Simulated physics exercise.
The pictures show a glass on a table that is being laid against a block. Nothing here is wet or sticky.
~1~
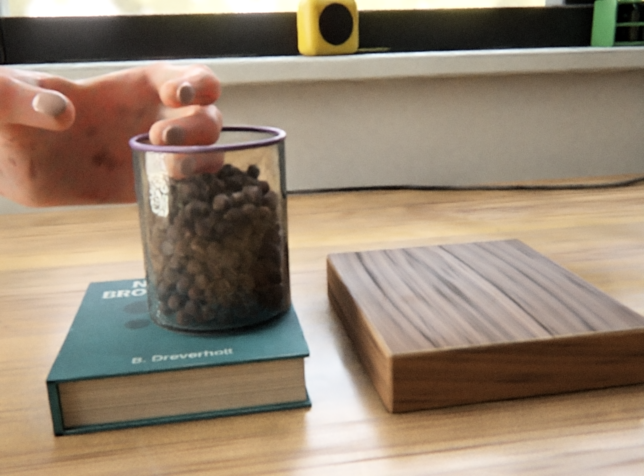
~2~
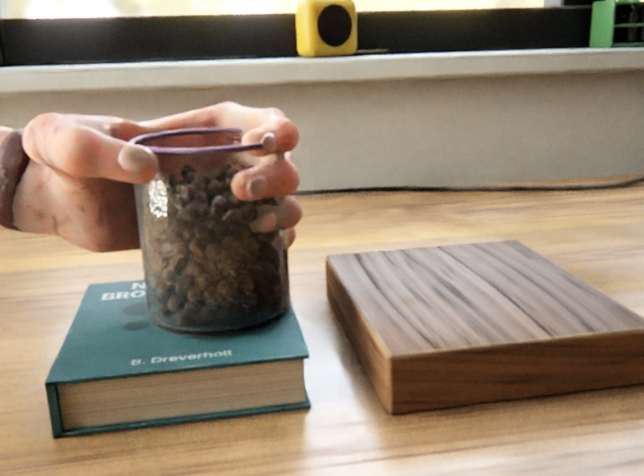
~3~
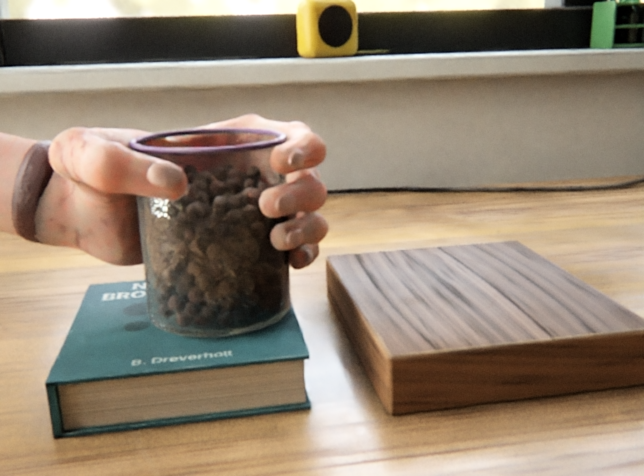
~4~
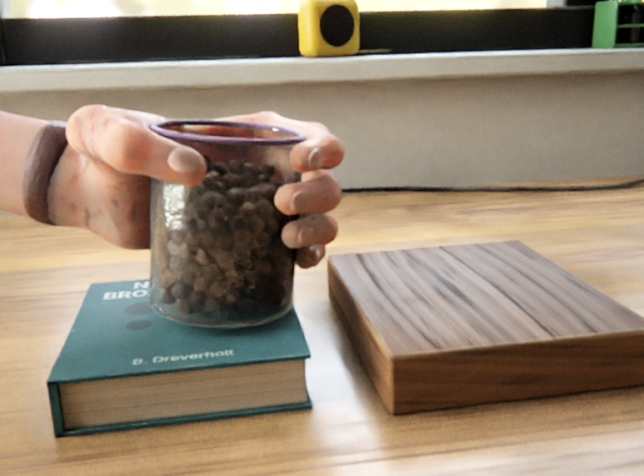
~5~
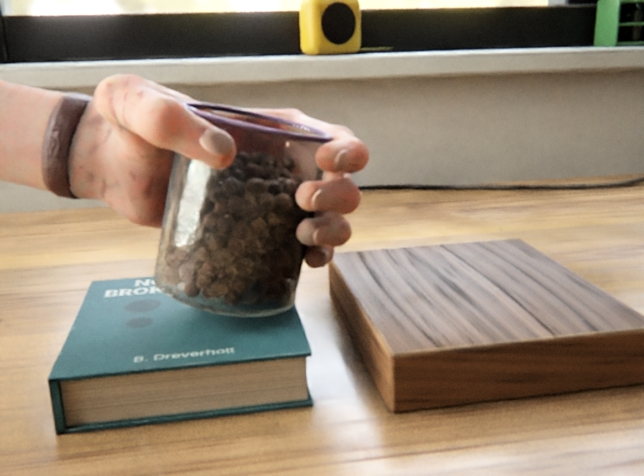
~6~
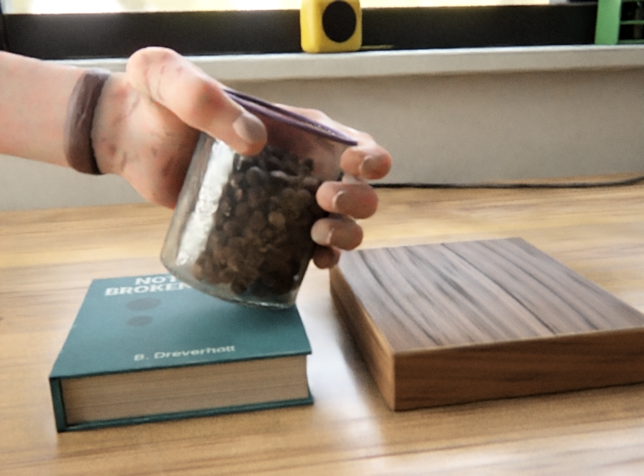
A hand reached in from the left and gripped a glass of small dark berries standing on a green book, then lifted it slightly and tilted it rightward, toward the wooden block beside it.
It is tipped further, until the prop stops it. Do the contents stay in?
In the end the load starts tumbling out.
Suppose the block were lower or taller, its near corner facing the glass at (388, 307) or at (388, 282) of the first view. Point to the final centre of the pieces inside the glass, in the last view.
First near (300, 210), then near (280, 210).
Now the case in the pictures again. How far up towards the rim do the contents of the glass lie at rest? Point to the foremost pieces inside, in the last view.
Around (459, 258).
Then, 0.74 s on from there, the glass leans 53°; everything is still inside.
Then, 1.38 s on from there, the glass leans 80°; everything is still inside.
Then, 1.94 s on from there, the glass rests on the block at 87°; a small part of the allspice berries out of it.
In the end, the glass rests on the block at 87°; near a quarter of the allspice berries out of it.
